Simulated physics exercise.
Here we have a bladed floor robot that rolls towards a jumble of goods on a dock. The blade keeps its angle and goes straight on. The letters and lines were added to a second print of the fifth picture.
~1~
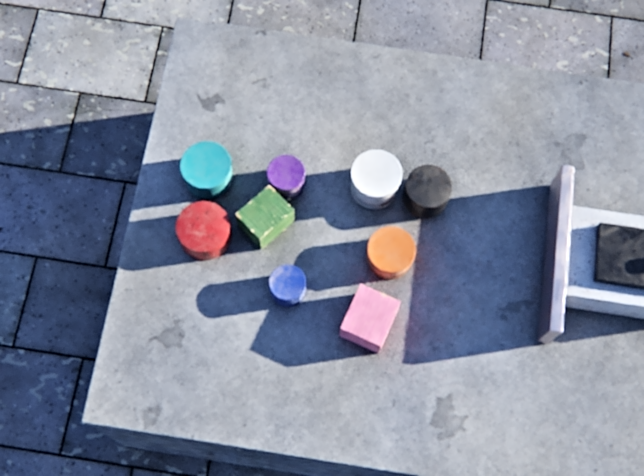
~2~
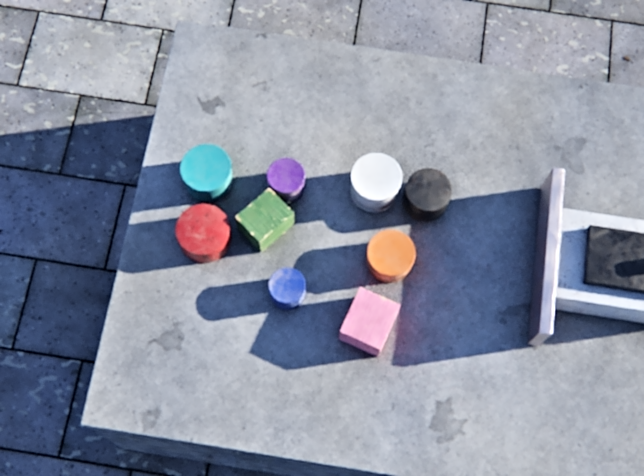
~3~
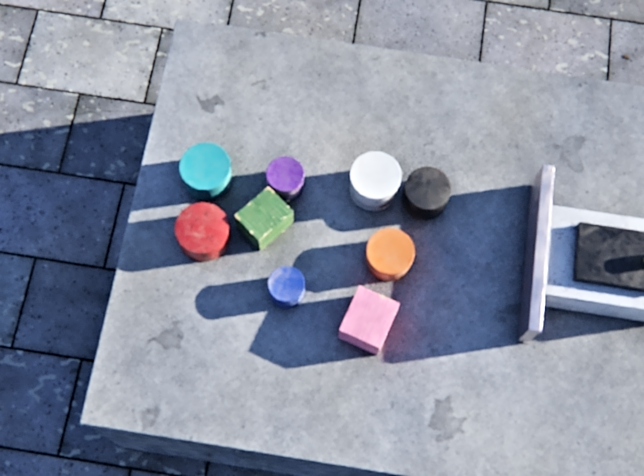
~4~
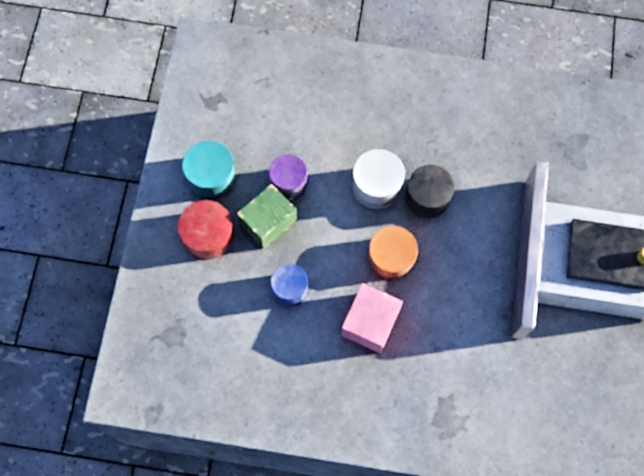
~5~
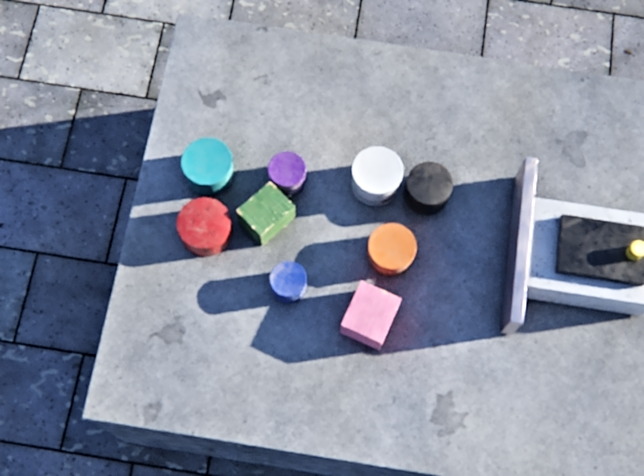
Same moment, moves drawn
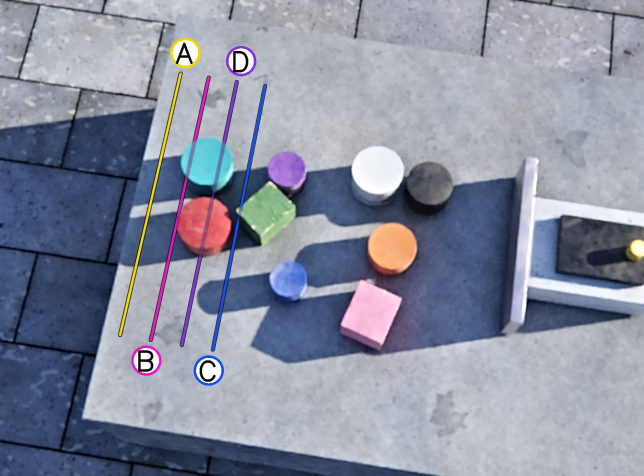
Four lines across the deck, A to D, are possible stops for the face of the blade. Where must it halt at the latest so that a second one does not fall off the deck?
It can go as far as D.
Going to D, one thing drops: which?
The turquoise pail goes over.
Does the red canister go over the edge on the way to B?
Yes.
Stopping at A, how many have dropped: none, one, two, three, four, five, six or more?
By then, six or more.
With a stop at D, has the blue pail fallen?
By then, no.
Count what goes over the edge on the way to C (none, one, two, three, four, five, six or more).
In all, none.
On the marked copy, A at (152, 198); B at (181, 202); C at (240, 211); D at (211, 207).
Taking D. A third of the way, robot (482, 231); white pail (340, 170); black canister (386, 183).
Two thirds of the way, robot (369, 214); turquoise pail (194, 167); purple pail (238, 166).
When it is over, robot (280, 200); turquoise pail over the edge; red canister (130, 224); one fallen.
As for the rest, A drops seven; B drops three; C is within the limit but short.
